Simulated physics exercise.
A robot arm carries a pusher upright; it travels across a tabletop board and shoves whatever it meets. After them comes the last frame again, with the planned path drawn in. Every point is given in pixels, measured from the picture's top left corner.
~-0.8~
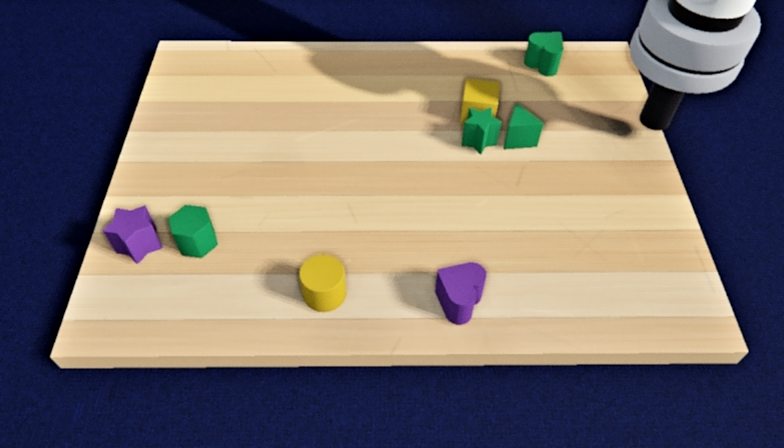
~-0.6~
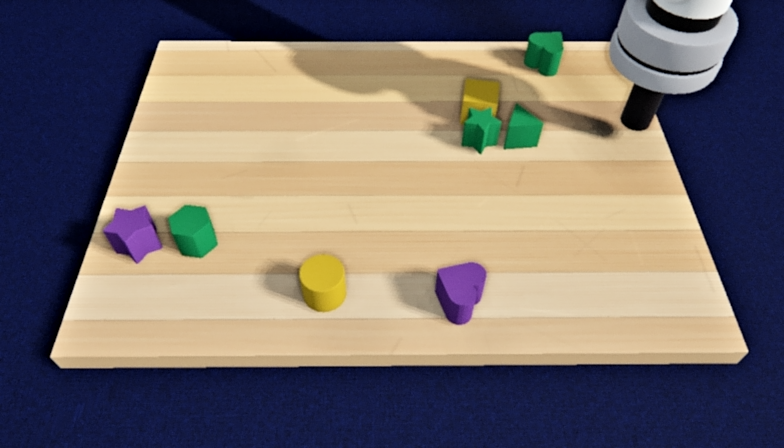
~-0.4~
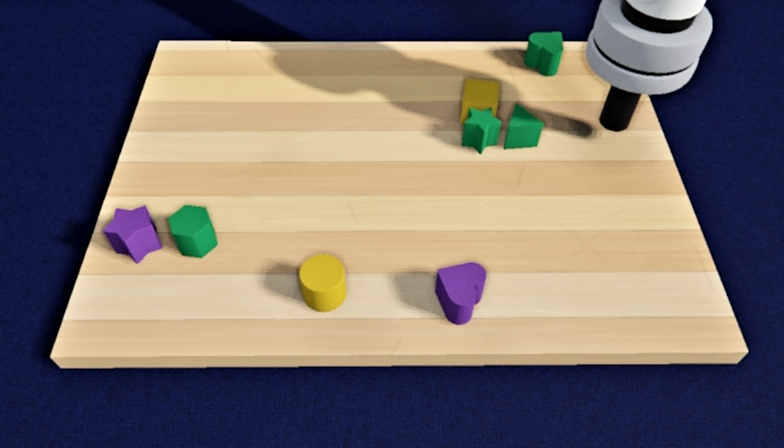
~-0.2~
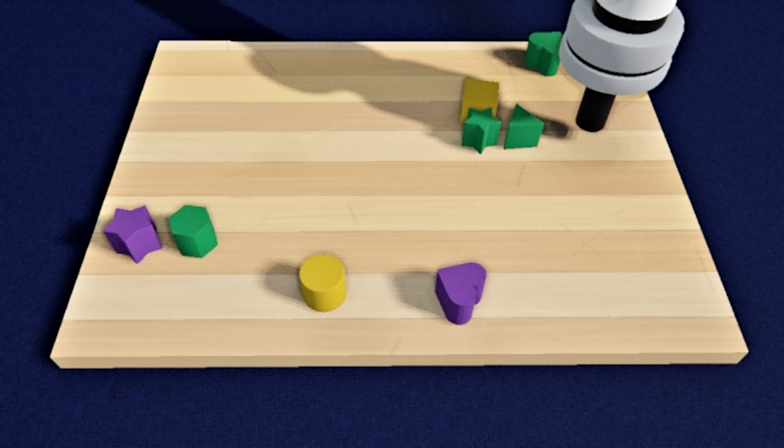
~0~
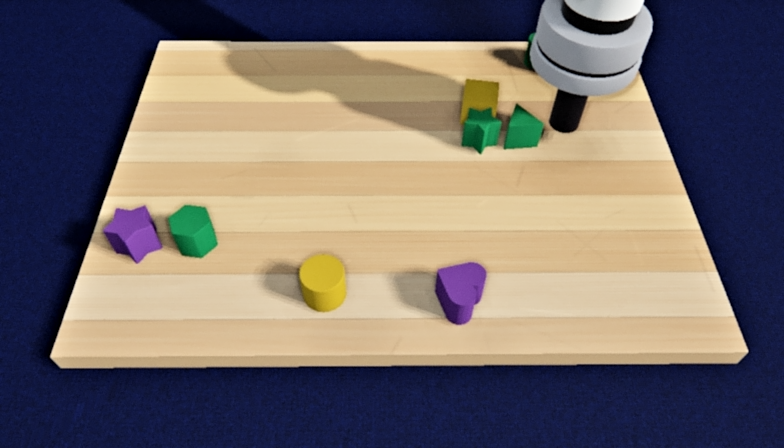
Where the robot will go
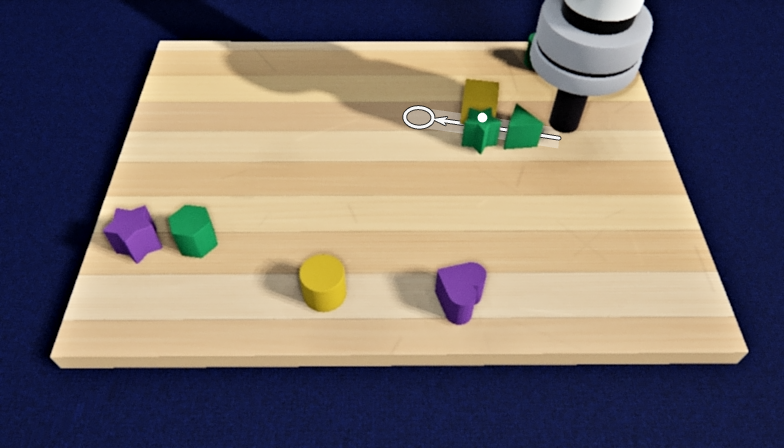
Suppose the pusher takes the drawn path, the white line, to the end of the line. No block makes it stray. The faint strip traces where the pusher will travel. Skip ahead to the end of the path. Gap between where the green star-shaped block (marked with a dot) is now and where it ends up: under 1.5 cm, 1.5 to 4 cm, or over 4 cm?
Its displacement is between 1.5 and 4 cm.
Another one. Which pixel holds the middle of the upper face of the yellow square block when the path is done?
In the picture, that point is around (447, 76).
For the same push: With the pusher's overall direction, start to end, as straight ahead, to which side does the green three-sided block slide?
The left.
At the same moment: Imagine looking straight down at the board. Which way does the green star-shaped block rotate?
It rotates counterclockwise.
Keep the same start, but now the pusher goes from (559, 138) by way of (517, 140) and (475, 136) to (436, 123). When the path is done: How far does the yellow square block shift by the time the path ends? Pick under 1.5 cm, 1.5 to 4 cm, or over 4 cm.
It will fall in the lowest band, under 1.5 cm.
The line goes from (559, 138) directly to (419, 117); the dot is on the green star-shaped block.
What follows on the original path. One third of the way, pusher (514, 116); green star-shaped block (475, 119), turned 20° clockwise; green three-sided block (503, 121), turned 20° anticlockwise.
Two thirds of the way, pusher (465, 109); yellow square block (455, 79), turned 65° clockwise; green star-shaped block (460, 121), turned 30° anticlockwise; green three-sided block (497, 122), turned 40° anticlockwise.
At the end, pusher (420, 102); yellow square block (447, 76), turned 95° clockwise; green star-shaped block (457, 120), turned 50° anticlockwise; green three-sided block (497, 122), turned 40° anticlockwise.
